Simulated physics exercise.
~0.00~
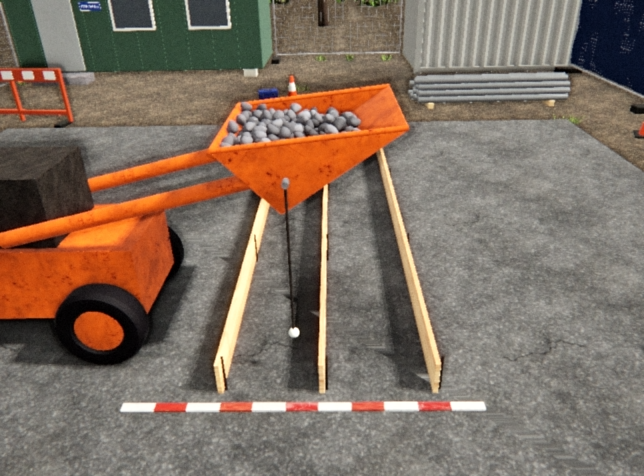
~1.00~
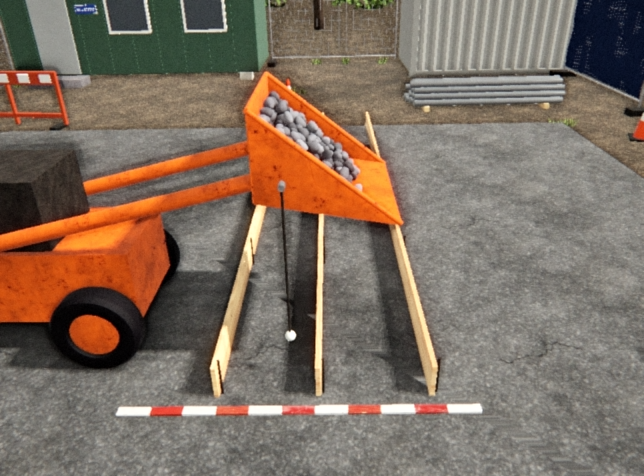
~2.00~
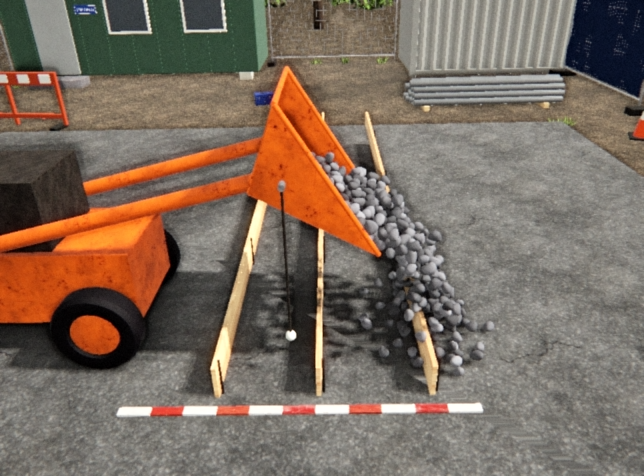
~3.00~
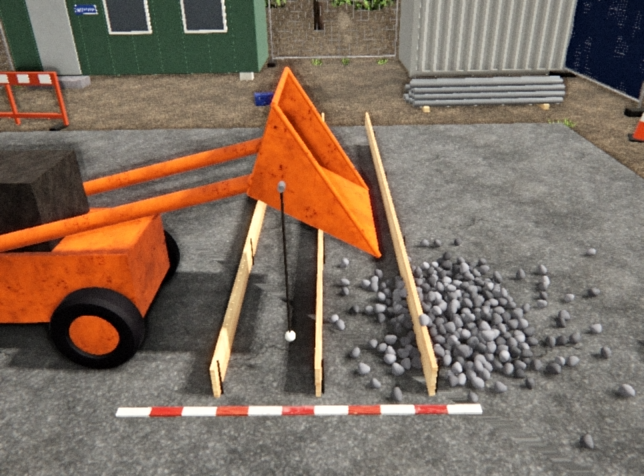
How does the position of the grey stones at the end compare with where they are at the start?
At the start the stones are piled inside the raised orange bucket, while at the end they lie lower and further right, in a heap on the ground around the right-hand board and mostly beyond it.
